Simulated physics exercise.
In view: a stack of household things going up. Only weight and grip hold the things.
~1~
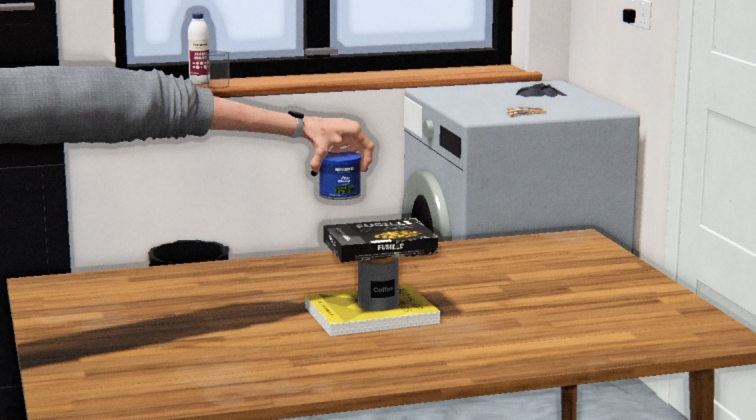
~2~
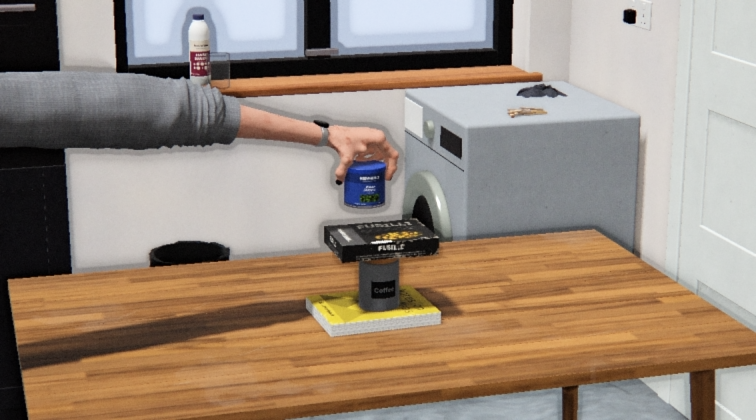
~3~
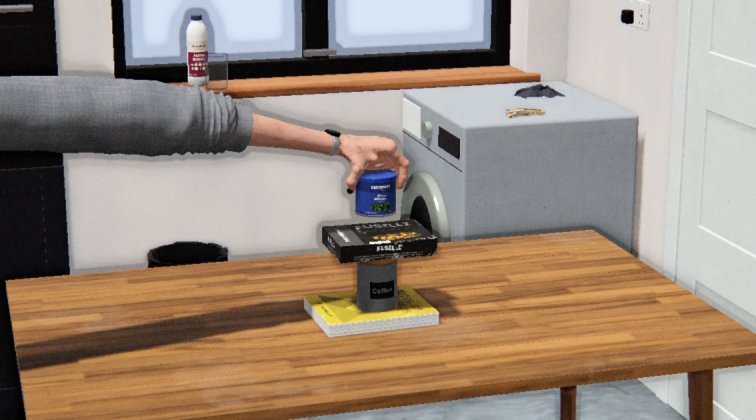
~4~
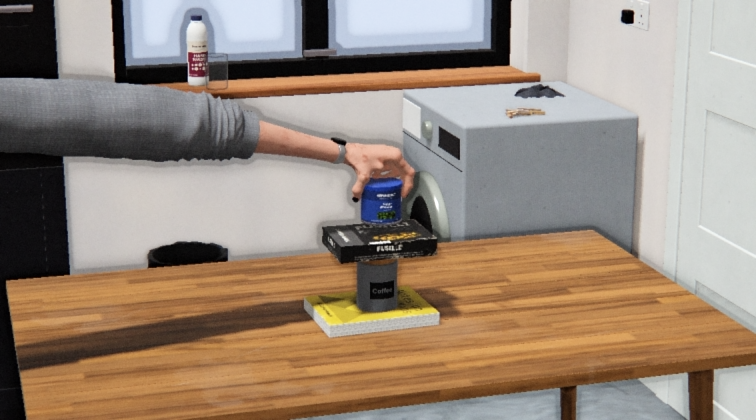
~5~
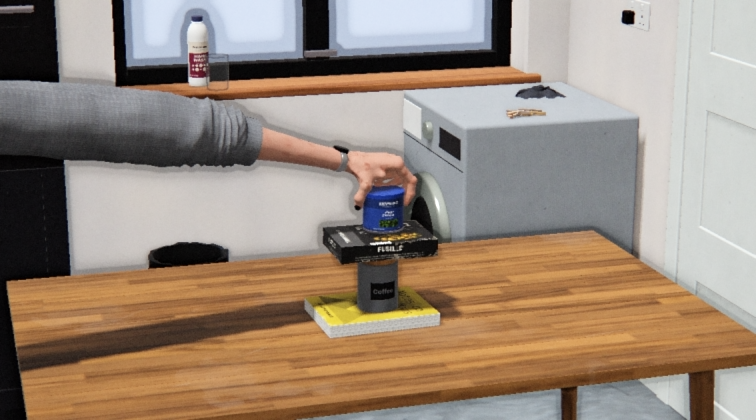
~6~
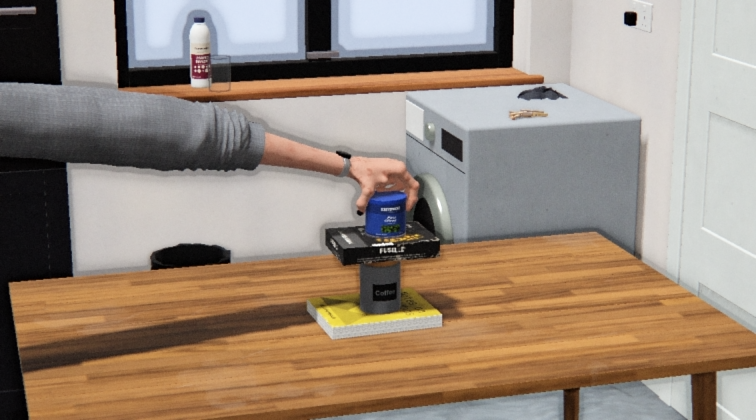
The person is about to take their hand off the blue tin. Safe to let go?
Outcome: The pile keeps its balance.
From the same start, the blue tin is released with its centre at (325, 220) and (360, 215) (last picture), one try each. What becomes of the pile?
First, it loses its balance; second, it holds.
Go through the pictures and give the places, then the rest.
In the first frame, still above its spot; blue tin (340, 175); grey jar (378, 277).
In the second frame, still above its spot; blue tin (365, 184); yellow book (372, 310).
In the third frame, still above its spot; blue tin (375, 193); black packet (379, 241).
In the fourth frame, still above its spot; blue tin (381, 201); grey jar (377, 279).
In the fifth frame, still above its spot; blue tin (383, 209); yellow book (371, 311).
In the sixth frame, in place under the hand; blue tin (385, 214); black packet (382, 243).
Then, 0.20 s later than the last frame, all is still.
Then, 0.40 s later than the last frame, blue tin resting near (385, 215).
When it is over, all 4 as before. End places, in pixels of the last picture, blue tin near (385, 215). The pile stays up.
